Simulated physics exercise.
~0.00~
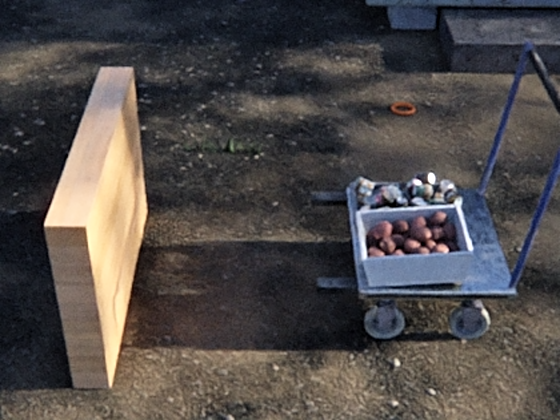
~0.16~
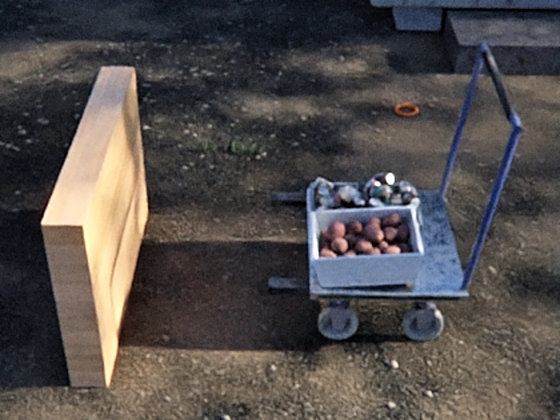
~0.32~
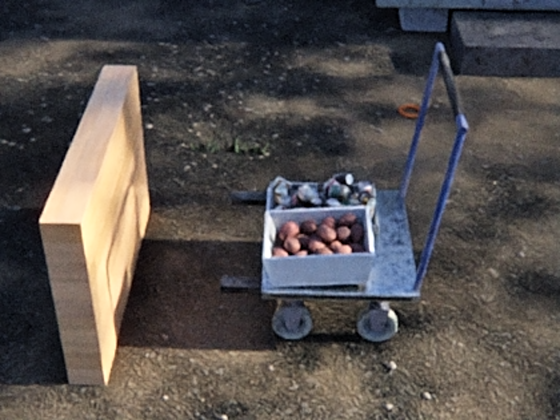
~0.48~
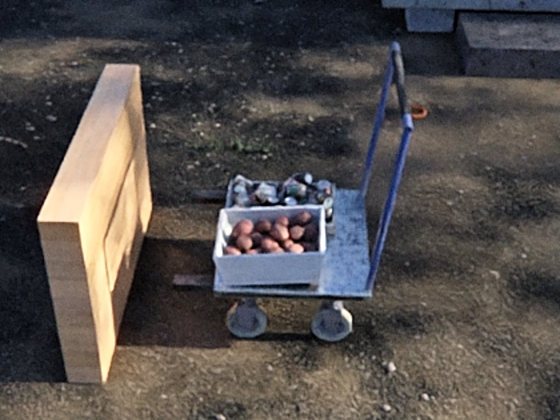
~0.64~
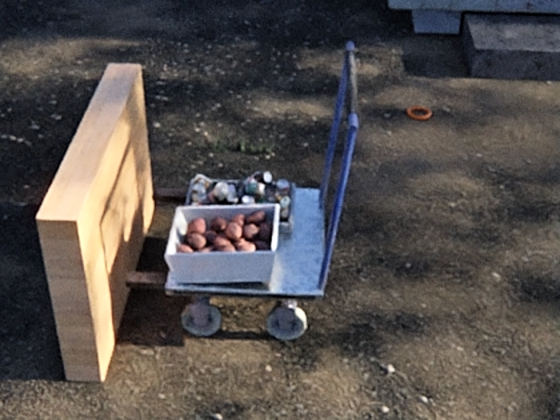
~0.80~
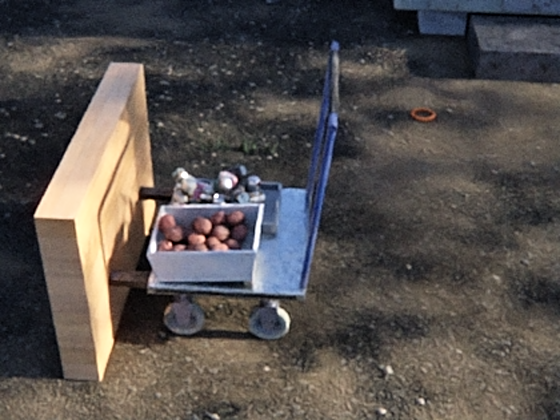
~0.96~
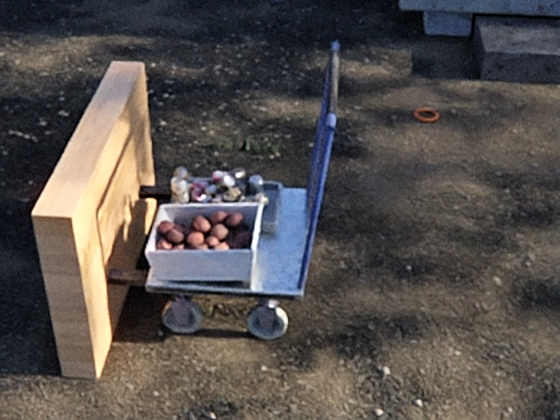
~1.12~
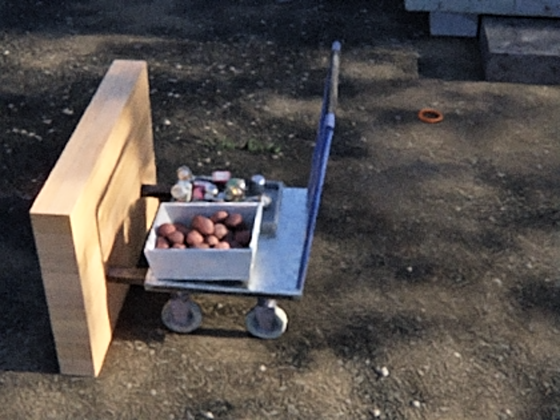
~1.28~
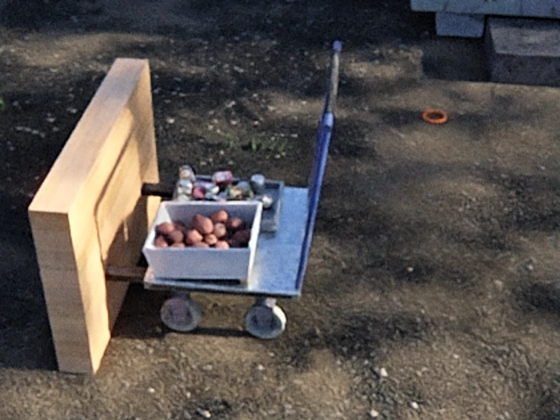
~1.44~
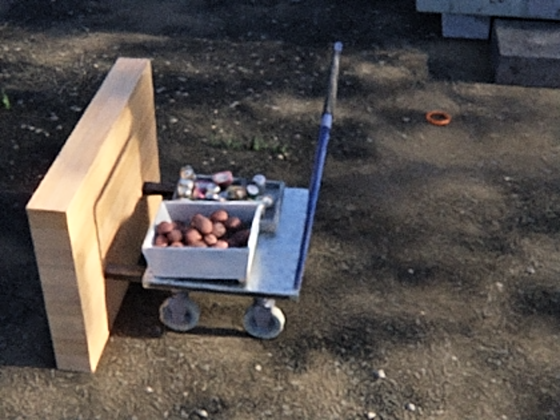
On dark, gritty ground, a cart carrying red potatoes and mini cans rolling left into a block wall and stopping against it.
